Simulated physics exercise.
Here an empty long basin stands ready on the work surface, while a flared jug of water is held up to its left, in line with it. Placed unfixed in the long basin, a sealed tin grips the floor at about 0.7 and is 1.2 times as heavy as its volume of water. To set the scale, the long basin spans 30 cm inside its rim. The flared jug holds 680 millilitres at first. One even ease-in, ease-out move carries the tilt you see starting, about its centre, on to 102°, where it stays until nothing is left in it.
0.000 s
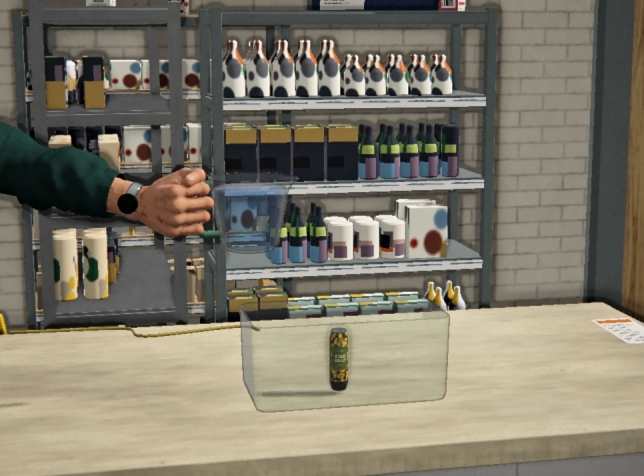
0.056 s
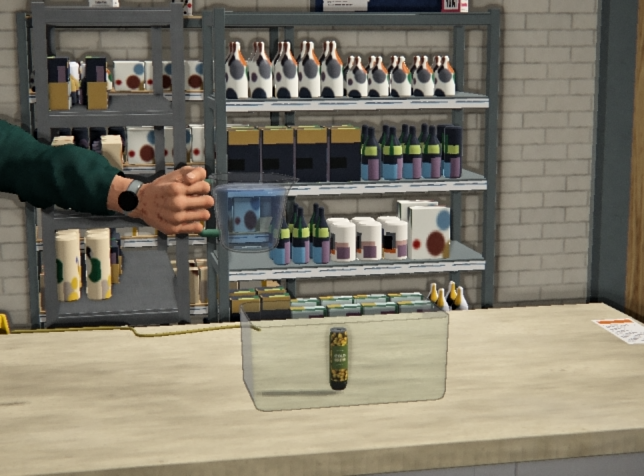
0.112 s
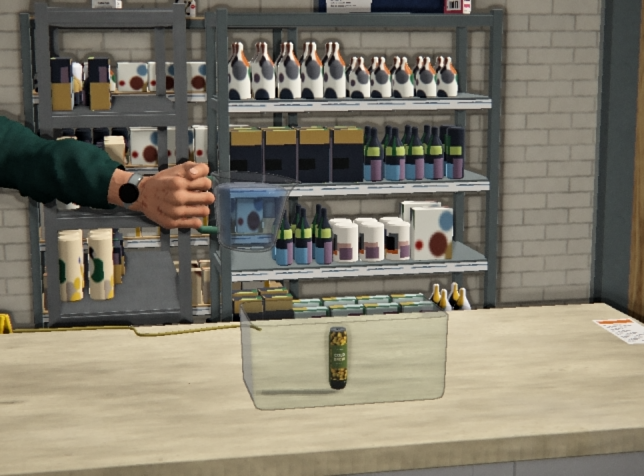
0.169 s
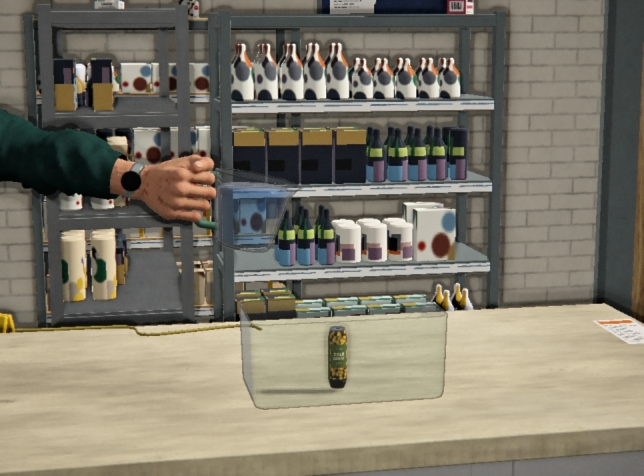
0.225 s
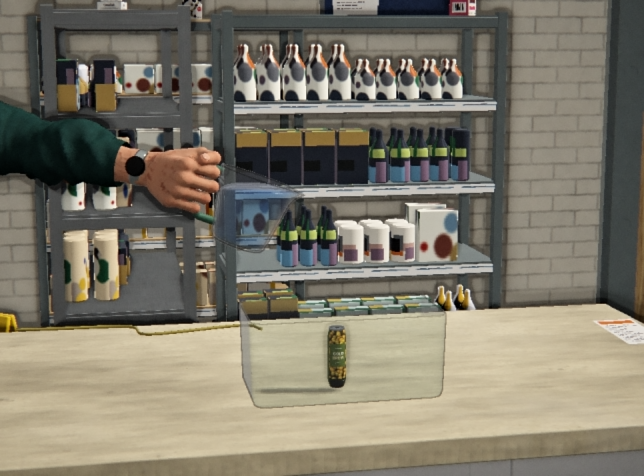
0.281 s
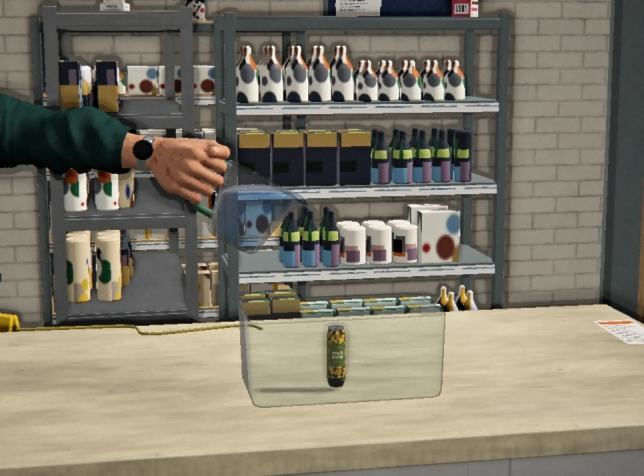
A hand in a green sleeve gradually tilting a clear jug of water rightward beside a transparent basin on a shop counter.
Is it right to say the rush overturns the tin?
Right.
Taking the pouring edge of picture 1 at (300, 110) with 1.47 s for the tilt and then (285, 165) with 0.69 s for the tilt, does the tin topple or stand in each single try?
Run one: It does not tip. Run two: It tumbles.
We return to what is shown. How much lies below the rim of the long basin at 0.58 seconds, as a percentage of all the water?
Around 22%.
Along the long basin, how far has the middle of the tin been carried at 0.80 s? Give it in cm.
Its middle sits about 0 cm from the start.
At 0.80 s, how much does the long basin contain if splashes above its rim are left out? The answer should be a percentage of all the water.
Close to 80 in a hundred.
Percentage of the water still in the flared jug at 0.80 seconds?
Close to 7 percent of the whole amount.
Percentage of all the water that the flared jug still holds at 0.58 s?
Still held: Roughly 48 % of the total.
Then, 0.58 s in, the tilt is 87° and 48 per cent is still to pour; the tin stands where it began.
Then, 0.80 s in, the tilt is 102° and 7 per cent is still to pour; the tin stands where it began.
Then, 1.02 s in, the tilt is 102° and 0 per cent is still to pour; the tin leans 48°.
Then, 1.27 s in, the tilt is 102° and 0 per cent is still to pour; the tin lies on its side.
Finally, the tin lies on its side.
